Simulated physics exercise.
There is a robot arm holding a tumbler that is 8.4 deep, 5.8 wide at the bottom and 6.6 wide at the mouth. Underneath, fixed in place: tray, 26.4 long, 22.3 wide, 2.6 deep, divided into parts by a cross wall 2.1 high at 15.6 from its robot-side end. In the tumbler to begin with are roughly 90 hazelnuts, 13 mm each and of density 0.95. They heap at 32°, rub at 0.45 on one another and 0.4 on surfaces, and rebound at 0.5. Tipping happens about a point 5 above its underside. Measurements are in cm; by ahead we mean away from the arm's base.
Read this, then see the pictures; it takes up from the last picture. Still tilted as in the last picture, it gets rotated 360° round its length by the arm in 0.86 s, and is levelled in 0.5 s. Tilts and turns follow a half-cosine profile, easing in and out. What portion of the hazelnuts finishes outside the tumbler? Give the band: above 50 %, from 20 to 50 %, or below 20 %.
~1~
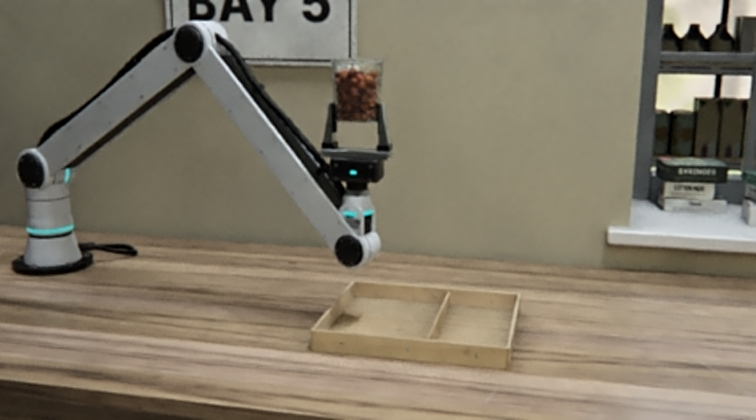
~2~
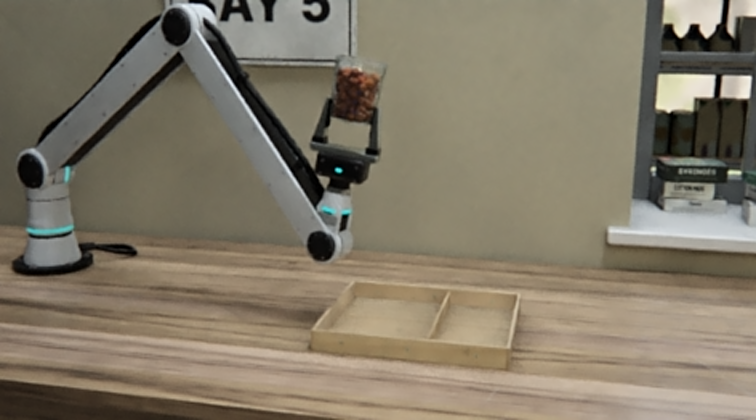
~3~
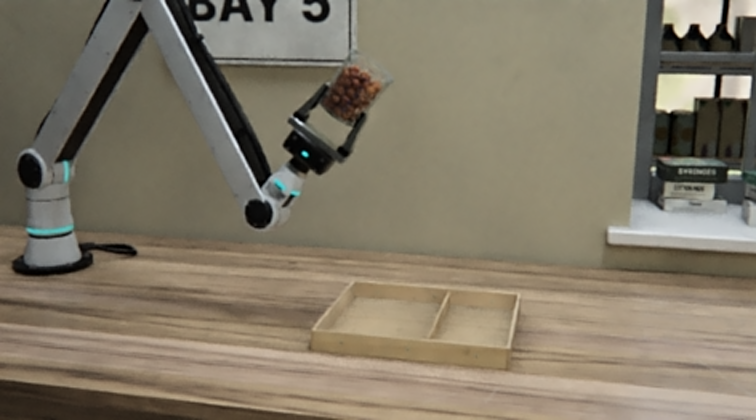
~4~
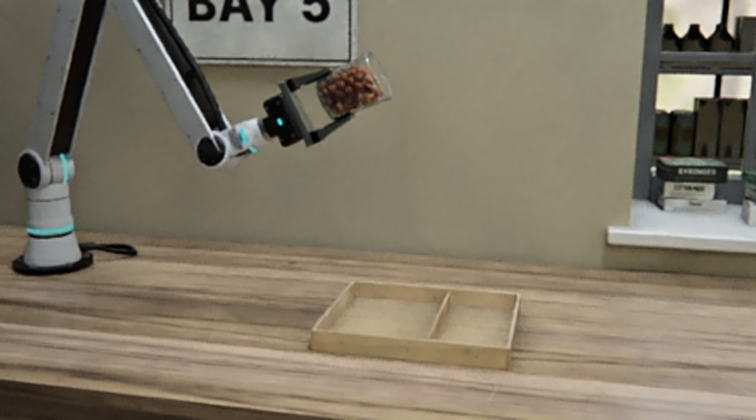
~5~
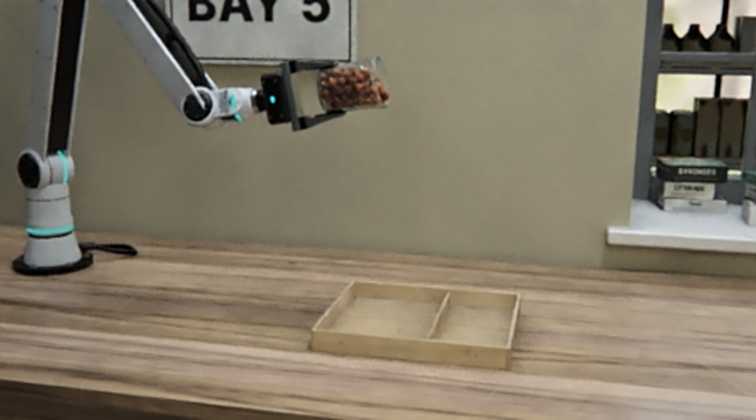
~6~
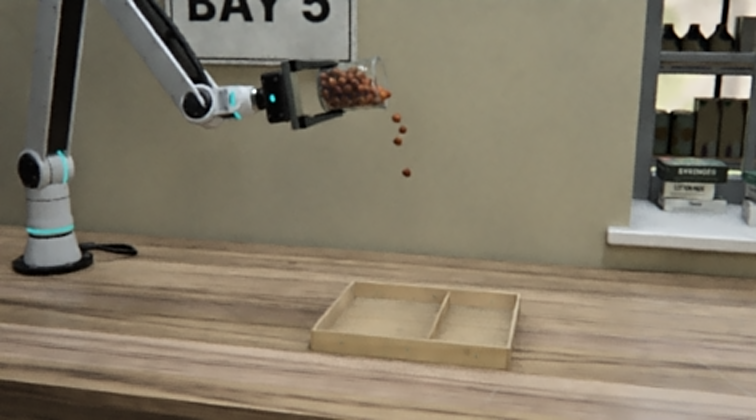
It is from 20 to 50 %.
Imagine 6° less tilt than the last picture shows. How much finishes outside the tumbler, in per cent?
Estimate: Some 20 %.
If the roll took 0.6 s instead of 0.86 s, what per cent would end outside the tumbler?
It would then come to about 25 per cent.
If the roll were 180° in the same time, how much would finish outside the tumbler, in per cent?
In that case it would be around 25 percent.
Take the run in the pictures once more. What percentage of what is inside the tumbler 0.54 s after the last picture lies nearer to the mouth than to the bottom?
I'd say about 45 %, give or take.
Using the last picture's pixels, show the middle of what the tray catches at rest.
I'd mark it about (410, 315) in the last picture.
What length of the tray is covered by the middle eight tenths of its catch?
The stretch runs close to 22 cm along the tray.
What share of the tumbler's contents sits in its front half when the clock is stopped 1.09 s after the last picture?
About 45 percent, I'd say.
Then, 0.54 s later, tipped 81°, highest piece 37 above the table; 75 in the tumbler, 5 in the robot-side part, 2 in the far-side part, 9 in flight or on a rim.
Then, 1.09 s later, tipped 46°, highest piece 37 above the table; 64 in the tumbler, 18 in the robot-side part, 5 in the far-side part, 2 on the table or floor, 2 in flight or on a rim.
Then, 1.56 s later, upright, highest piece 38 above the table; 64 in the tumbler, 19 in the robot-side part, 6 in the far-side part, 2 on the table or floor.
Then, 2.26 s later, upright, highest piece 38 above the table; 64 in the tumbler, 19 in the robot-side part, 6 in the far-side part, 2 on the table or floor.
At rest, 64 in the tumbler, 19 in the robot-side part, 6 in the far-side part, 2 on the table or floor. That is 30 % outside the tumbler.
